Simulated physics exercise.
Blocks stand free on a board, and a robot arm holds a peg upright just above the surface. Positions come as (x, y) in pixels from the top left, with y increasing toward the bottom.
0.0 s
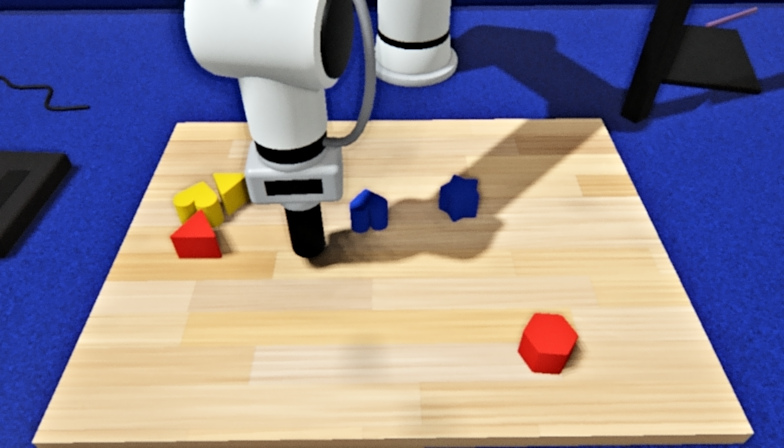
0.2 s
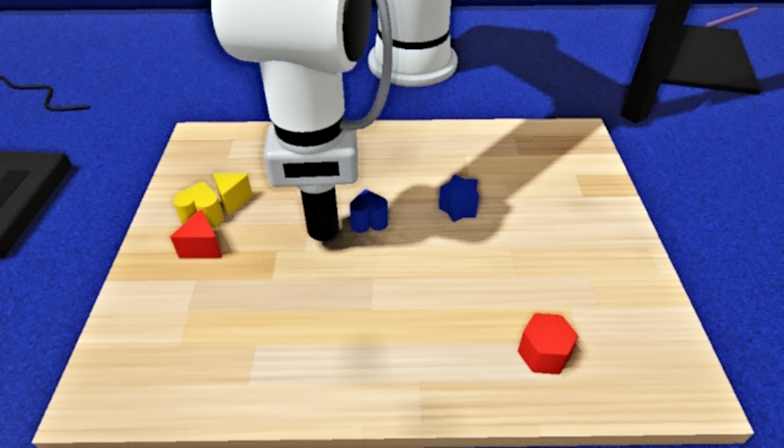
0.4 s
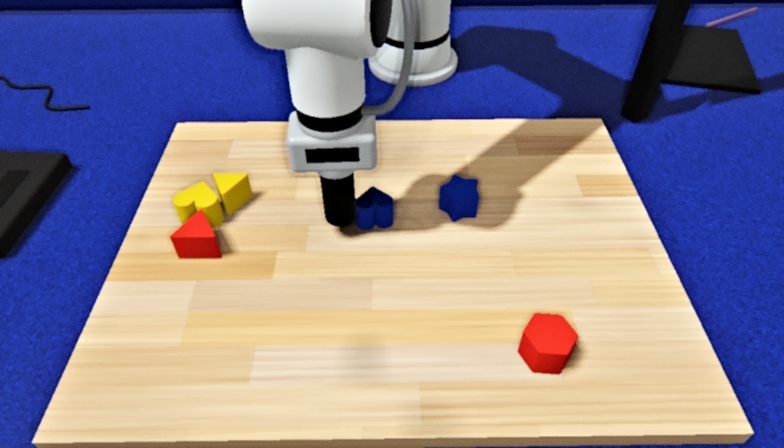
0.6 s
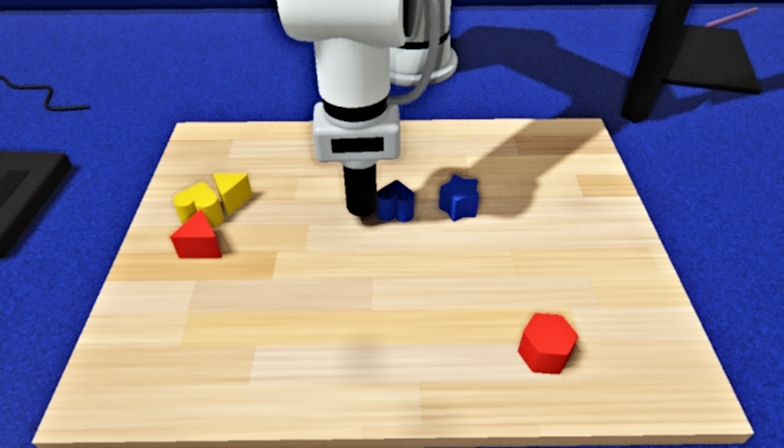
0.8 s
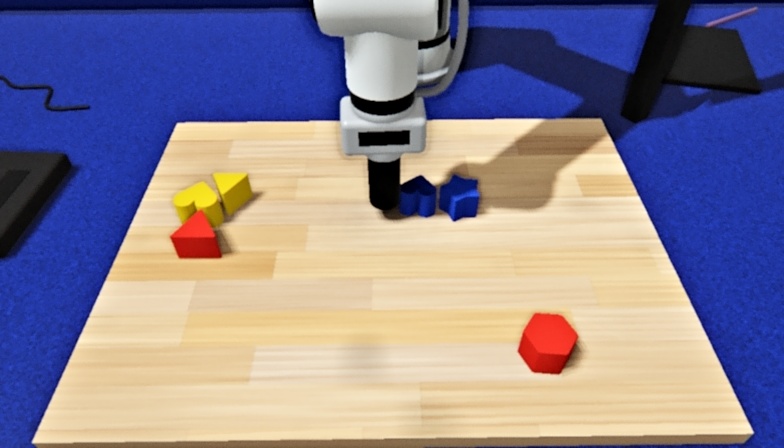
Robot arm moving its black peg up and right across a wooden board, then pushing a blue heart block rightward toward a blue star.
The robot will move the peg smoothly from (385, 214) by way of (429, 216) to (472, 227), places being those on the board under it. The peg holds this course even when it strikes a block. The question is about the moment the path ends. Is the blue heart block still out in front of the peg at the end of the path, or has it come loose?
It will get left beside or behind the peg.
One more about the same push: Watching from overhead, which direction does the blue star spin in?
It ends up turned clockwise.
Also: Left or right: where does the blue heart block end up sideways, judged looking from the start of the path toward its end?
The left.
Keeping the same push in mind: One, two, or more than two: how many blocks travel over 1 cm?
I foresee two blocks being moved.
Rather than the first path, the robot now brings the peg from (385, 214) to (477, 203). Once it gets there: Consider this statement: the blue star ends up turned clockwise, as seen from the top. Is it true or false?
Verdict: True.
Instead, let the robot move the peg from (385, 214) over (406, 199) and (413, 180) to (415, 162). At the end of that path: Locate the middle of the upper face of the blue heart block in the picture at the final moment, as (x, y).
It comes to (443, 177).
On the path given first. One third of the way, peg at (416, 202); blue heart block at (445, 180), turned 30° anticlockwise; blue star at (479, 183), turned 40° clockwise.
Two thirds of the way, peg at (446, 206); blue heart block at (458, 177), turned 80° anticlockwise; blue star at (490, 181), turned 70° clockwise.
At the end, peg at (474, 214); blue heart block at (459, 177), turned 85° anticlockwise; blue star at (491, 181), turned 70° clockwise.
